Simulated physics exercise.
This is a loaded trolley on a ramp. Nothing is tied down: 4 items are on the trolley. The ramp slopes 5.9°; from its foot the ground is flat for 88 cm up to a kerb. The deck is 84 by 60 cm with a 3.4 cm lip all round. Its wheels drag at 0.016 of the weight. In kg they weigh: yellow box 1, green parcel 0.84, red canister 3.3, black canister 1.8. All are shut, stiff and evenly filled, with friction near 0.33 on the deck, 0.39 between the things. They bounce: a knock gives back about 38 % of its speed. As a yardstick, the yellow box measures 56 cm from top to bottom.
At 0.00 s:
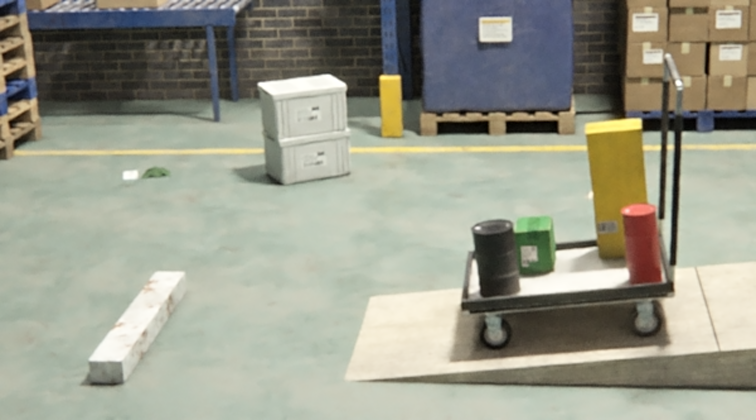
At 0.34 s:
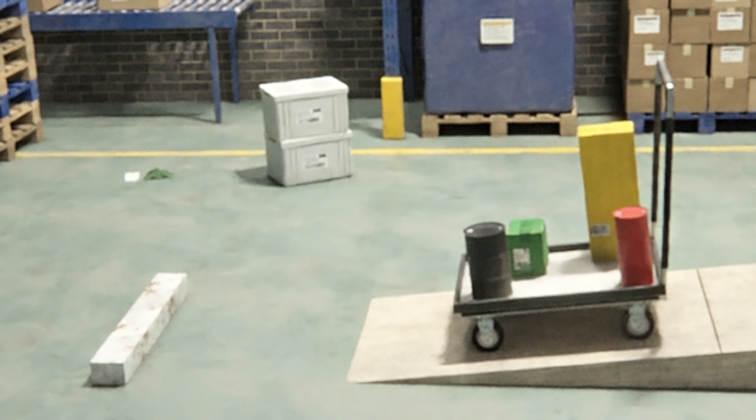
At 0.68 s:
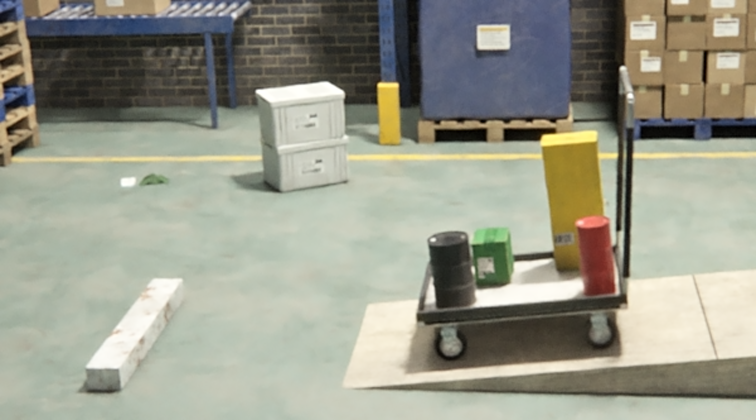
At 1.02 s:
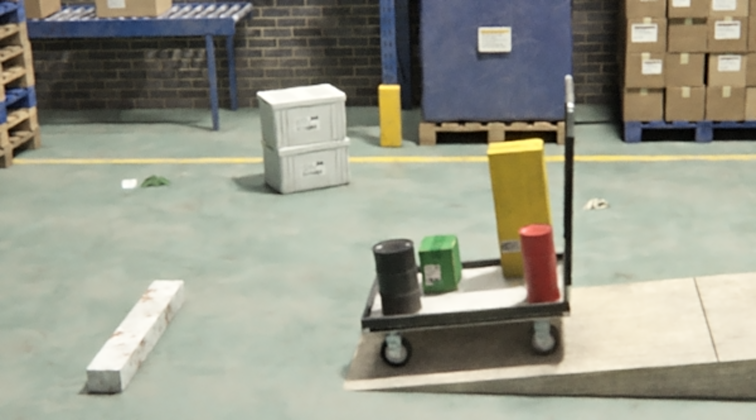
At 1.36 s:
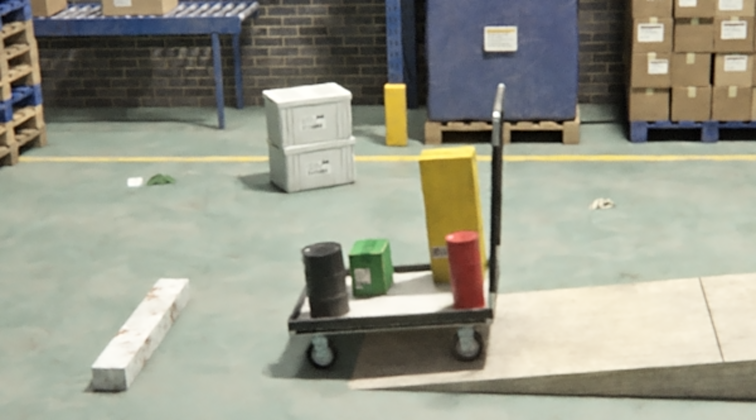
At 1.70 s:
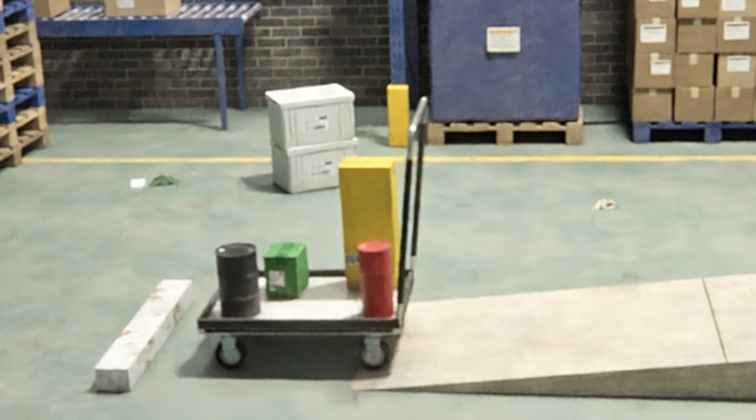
Warehouse floor with a trolley carrying a yellow box, green parcel and two canisters rolling left down a ramp onto flat ground.
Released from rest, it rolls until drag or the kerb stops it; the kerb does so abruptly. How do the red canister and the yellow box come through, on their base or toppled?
The red canister is still upright, the yellow box is still upright.
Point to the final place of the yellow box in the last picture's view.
Around (262, 225).
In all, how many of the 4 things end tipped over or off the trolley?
In all, 0.
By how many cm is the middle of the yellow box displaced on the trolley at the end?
About 18 cm.
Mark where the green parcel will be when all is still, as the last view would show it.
At about (178, 270).
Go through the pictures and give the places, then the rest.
In the first picture, 139 cm left to run; red canister (642, 245); yellow box (619, 189).
In the second picture, 136 cm left to run; green parcel (528, 247); black canister (488, 262).
In the third picture, 122 cm left to run; green parcel (493, 256); black canister (452, 271).
In the fourth picture, 100 cm left to run; green parcel (440, 263); black canister (398, 278).
In the fifth picture, 67 cm left to run; green parcel (371, 267); black canister (326, 281).
In the sixth picture, 28 cm left to run; red canister (376, 280); yellow box (371, 224).
Around 2.00 s, trolley at the kerb; red canister shifted 4 cm near (295, 281); yellow box shifted 4 cm near (294, 225); green parcel shifted 4 cm.
Around 2.10 s, trolley at the kerb; yellow box shifted 12 cm near (276, 225); red canister shifted 12 cm near (276, 281); black canister tipped 13° against what carries it.
Finally (2.8 s), not toppled but over 10 cm from the start, yellow box, green parcel and red canister; black canister still in place (within 10 cm). Final places as that camera would see them, red canister near (261, 281), yellow box near (262, 225).
